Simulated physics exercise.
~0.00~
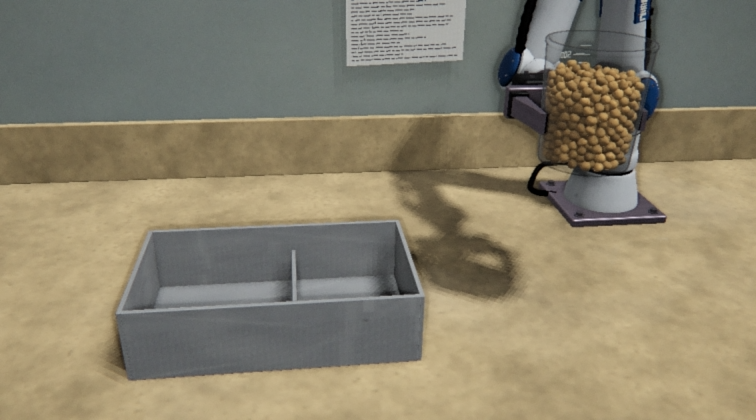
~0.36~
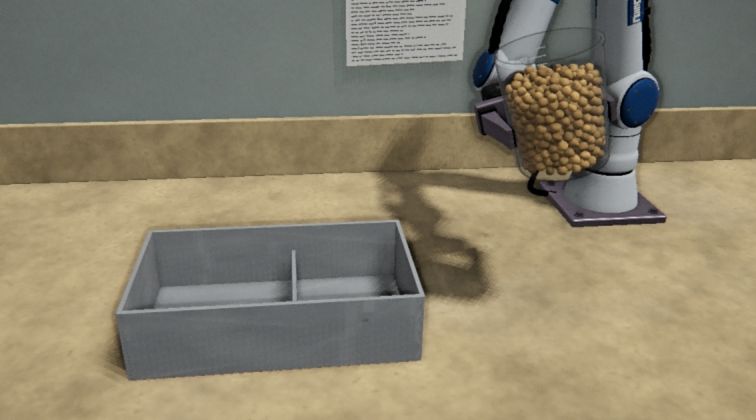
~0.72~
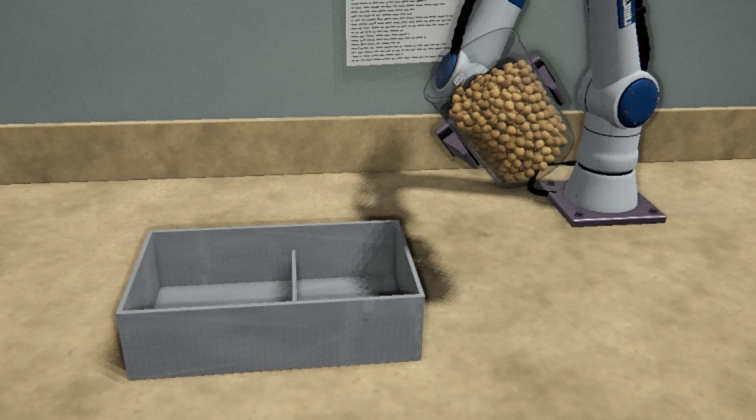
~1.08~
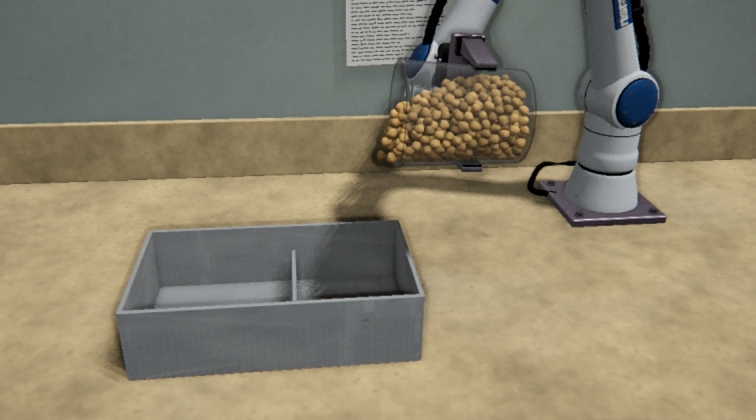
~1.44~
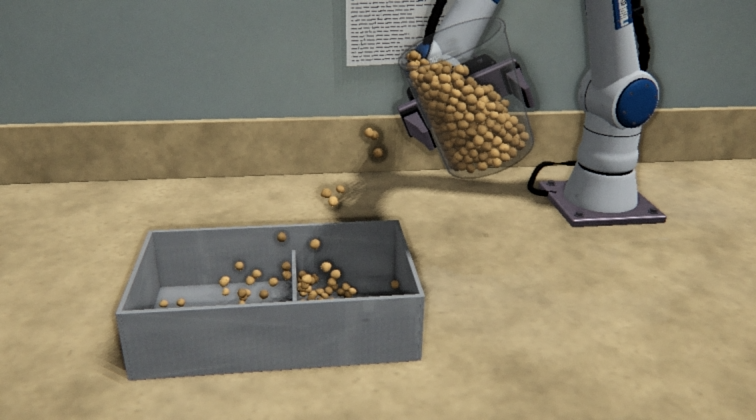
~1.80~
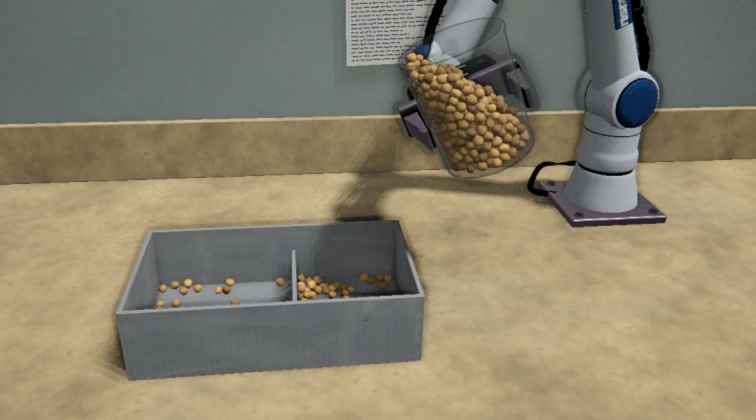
On a tabletop, a robot arm tips a clear tumbler, spilling some chickpeas into a divided box.
